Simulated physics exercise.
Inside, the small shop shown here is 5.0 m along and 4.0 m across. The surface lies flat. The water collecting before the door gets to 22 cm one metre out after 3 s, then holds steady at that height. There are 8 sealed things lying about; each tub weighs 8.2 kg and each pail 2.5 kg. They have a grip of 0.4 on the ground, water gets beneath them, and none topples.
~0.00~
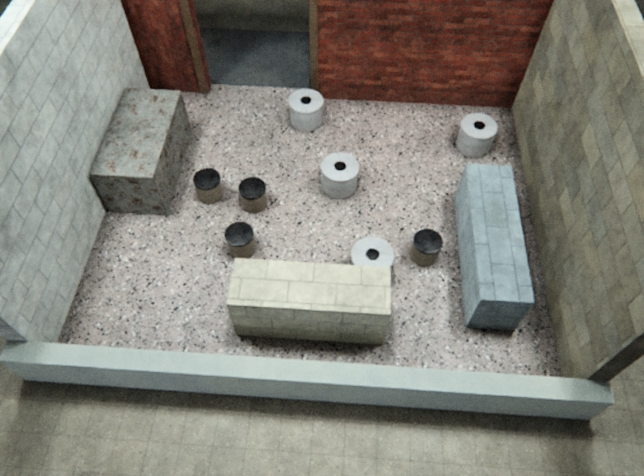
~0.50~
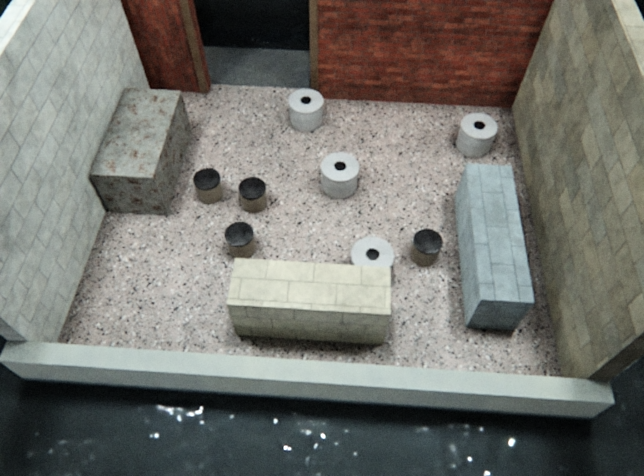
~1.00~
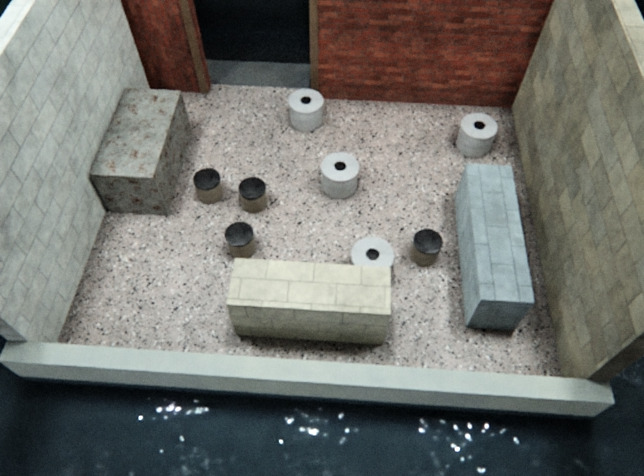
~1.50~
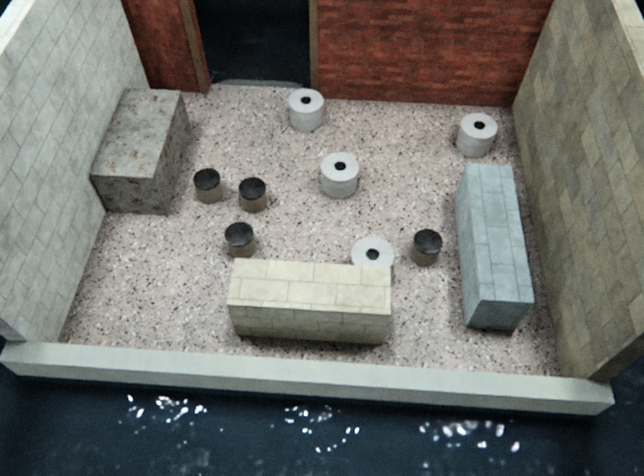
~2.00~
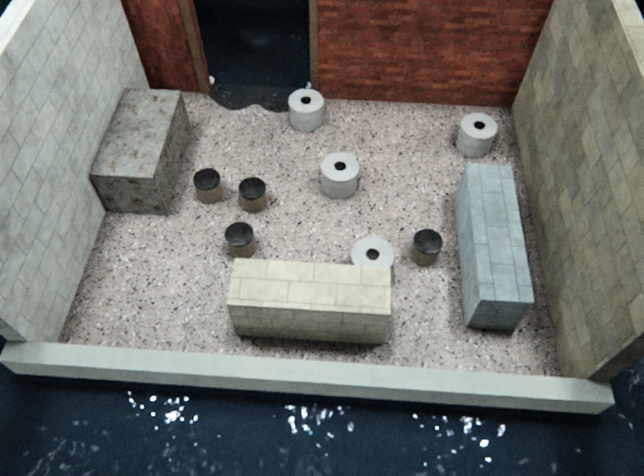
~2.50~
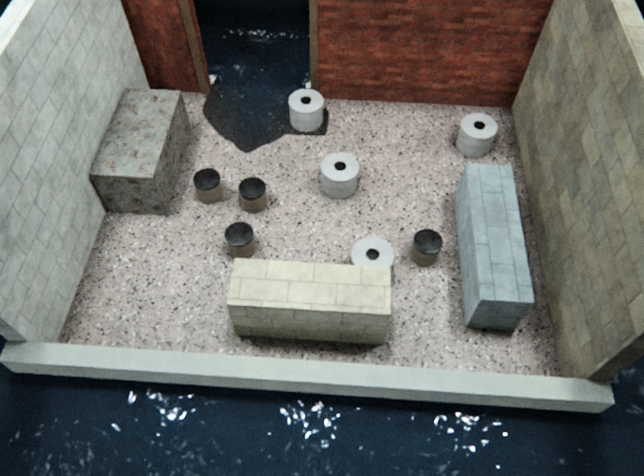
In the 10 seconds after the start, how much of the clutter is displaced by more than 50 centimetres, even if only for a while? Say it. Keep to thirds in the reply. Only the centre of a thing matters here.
My answer: Two thirds or more.
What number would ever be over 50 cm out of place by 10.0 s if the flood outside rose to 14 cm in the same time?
That would make 3 of them.
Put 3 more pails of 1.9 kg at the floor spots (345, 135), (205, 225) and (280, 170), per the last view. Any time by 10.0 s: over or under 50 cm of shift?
In order: Below the mark, above the mark, above the mark.
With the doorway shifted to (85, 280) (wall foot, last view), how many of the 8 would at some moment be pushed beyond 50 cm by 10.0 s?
Count: 6.
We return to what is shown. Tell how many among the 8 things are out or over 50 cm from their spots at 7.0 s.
7.
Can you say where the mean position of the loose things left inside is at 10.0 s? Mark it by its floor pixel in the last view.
Centre of the remaining things: Roughly (384, 185).
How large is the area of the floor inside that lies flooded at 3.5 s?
About 4.0 m2.
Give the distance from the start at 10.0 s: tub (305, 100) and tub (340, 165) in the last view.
In turn: 50 cm, 80 cm.
After 3.5 s 0 of 8 are over 50 cm from their spots; 0 afloat.
After 4.5 s 3 of 8 are over 50 cm from their spots; 2 afloat.
After 7.0 s 7 of 8 are over 50 cm from their spots; 5 afloat.
After 10.0 s 7 of 8 are over 50 cm from their spots, and 7 have been at some point; 4 afloat.
